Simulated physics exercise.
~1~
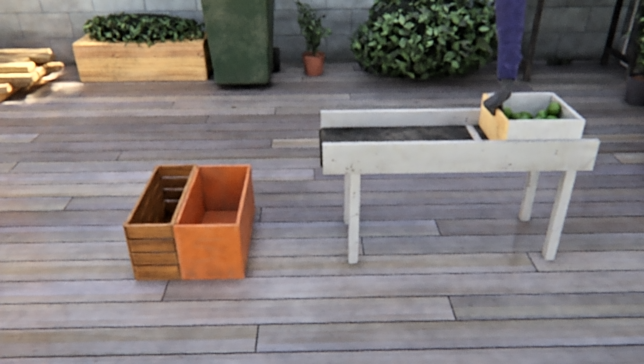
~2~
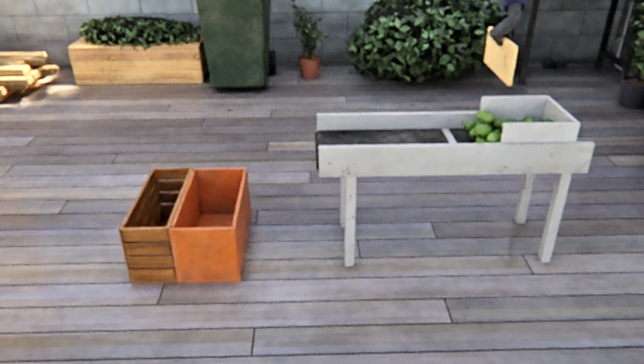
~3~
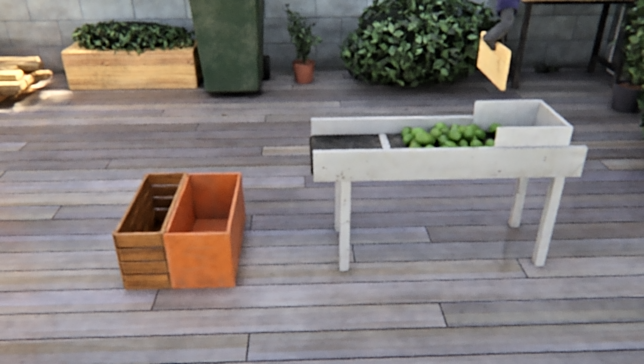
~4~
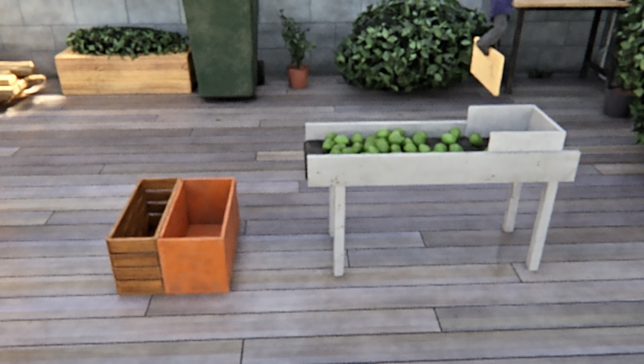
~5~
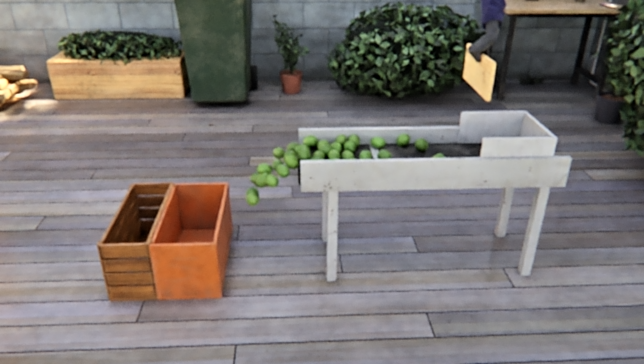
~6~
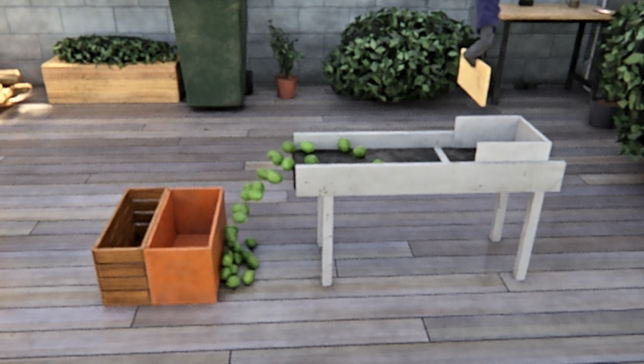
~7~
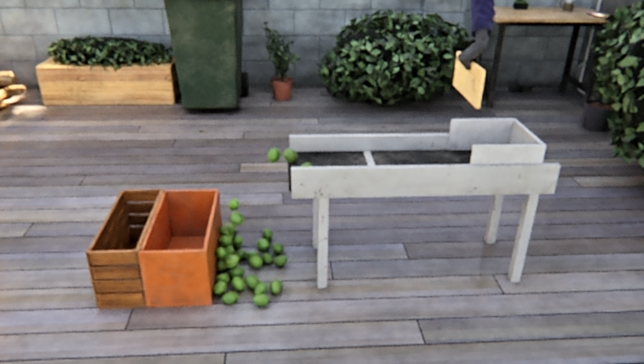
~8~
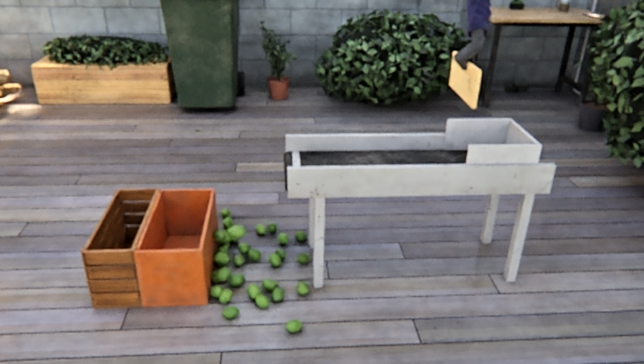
We see a gate lift from a white pen on a raised belt, letting green limes ride left and spill off the end, where they all drop onto the wooden deck short of the orange tote, leaving it and the wooden tub beyond empty.
